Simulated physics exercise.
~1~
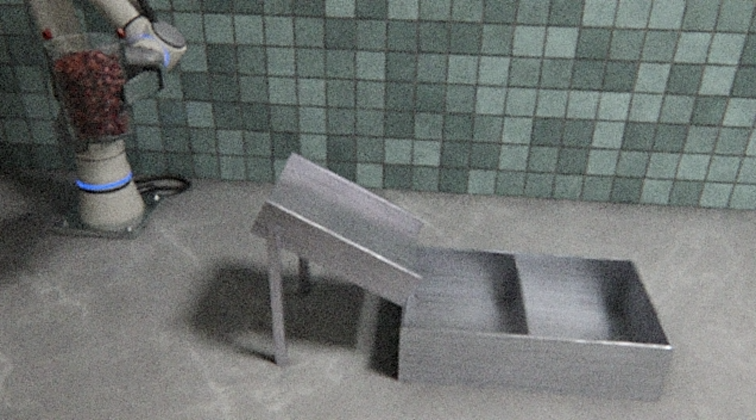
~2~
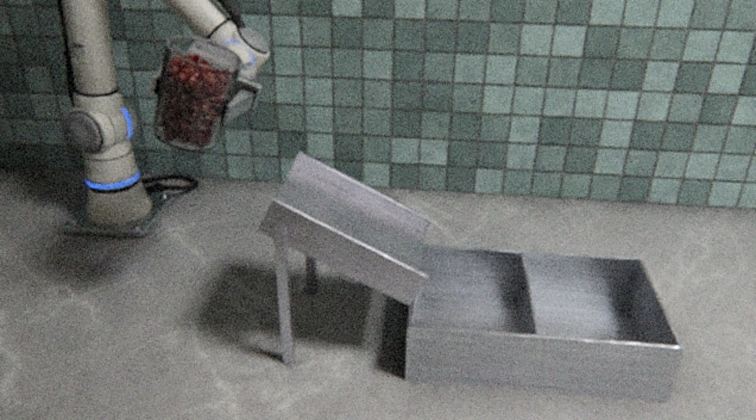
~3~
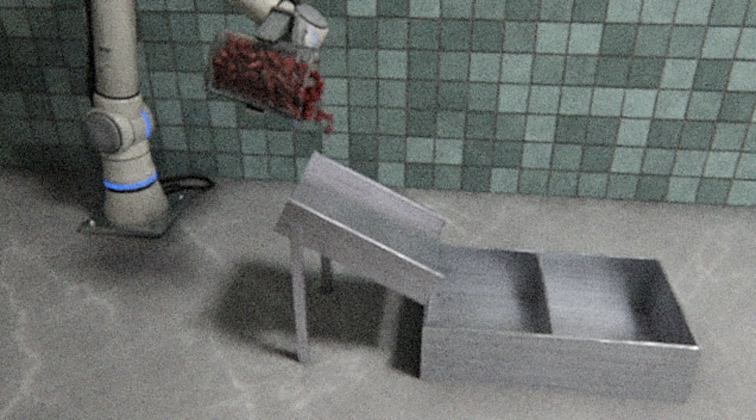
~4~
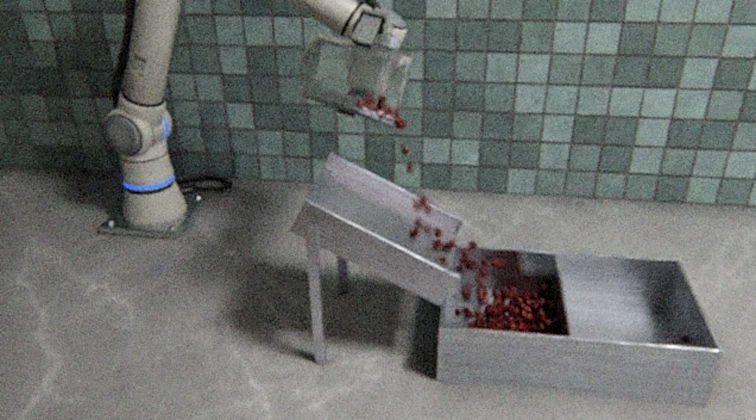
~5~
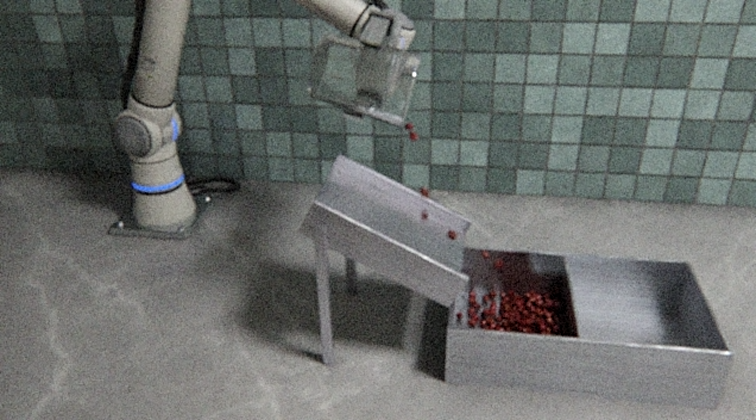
A robot arm tips a clear cup, and red beans slide down a chute into the box's near part.
